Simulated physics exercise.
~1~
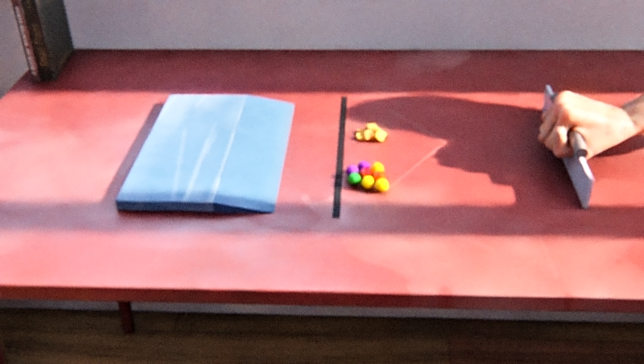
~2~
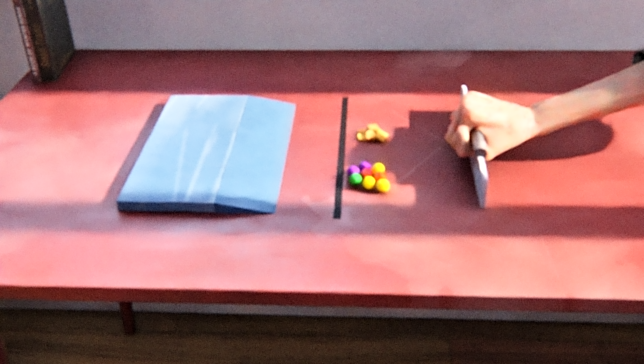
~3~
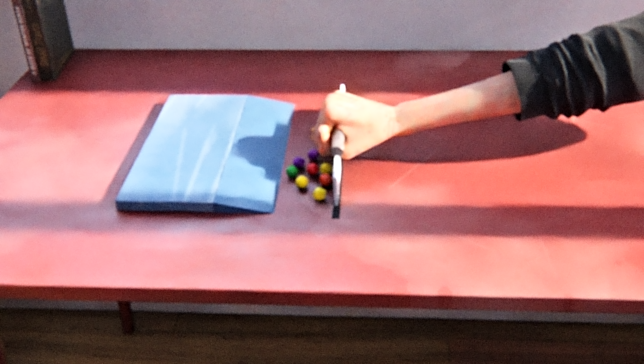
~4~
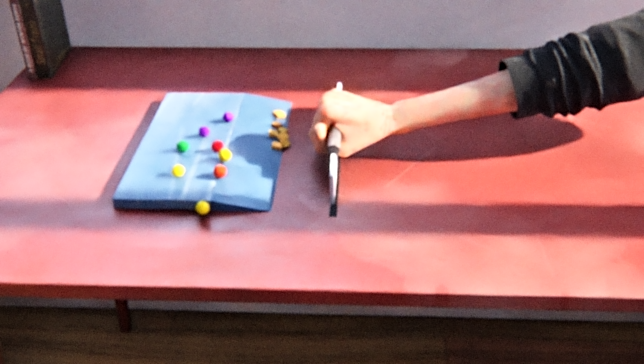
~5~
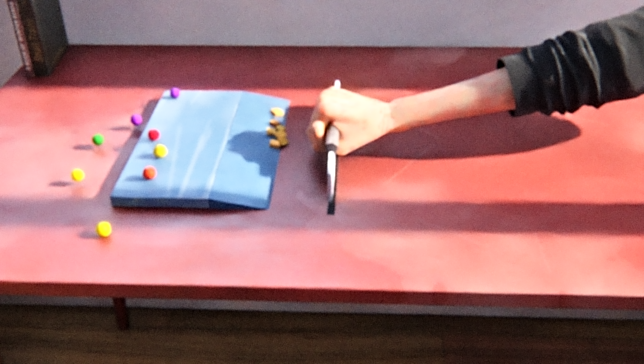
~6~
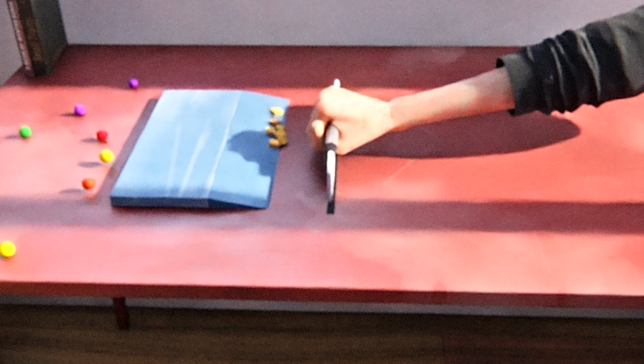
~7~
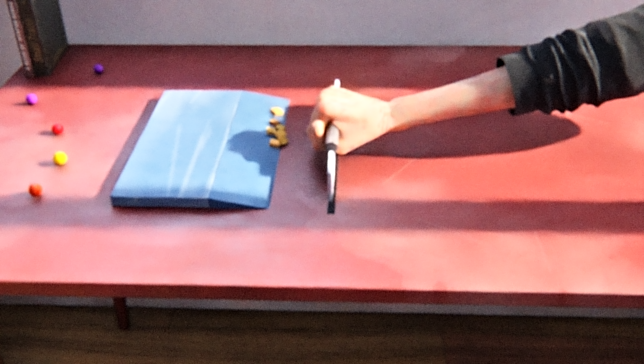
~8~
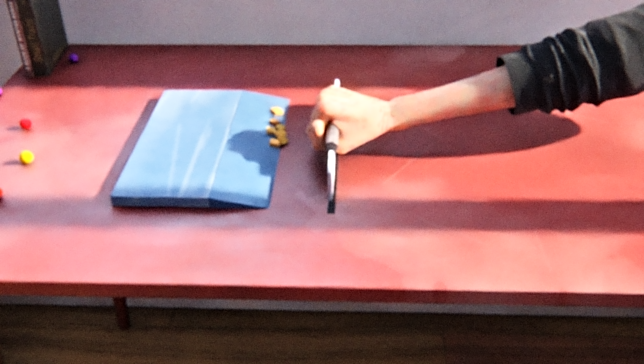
On a red table, a hand sweeps colourful balls over a blue wedge, leaving yellowish bits behind.
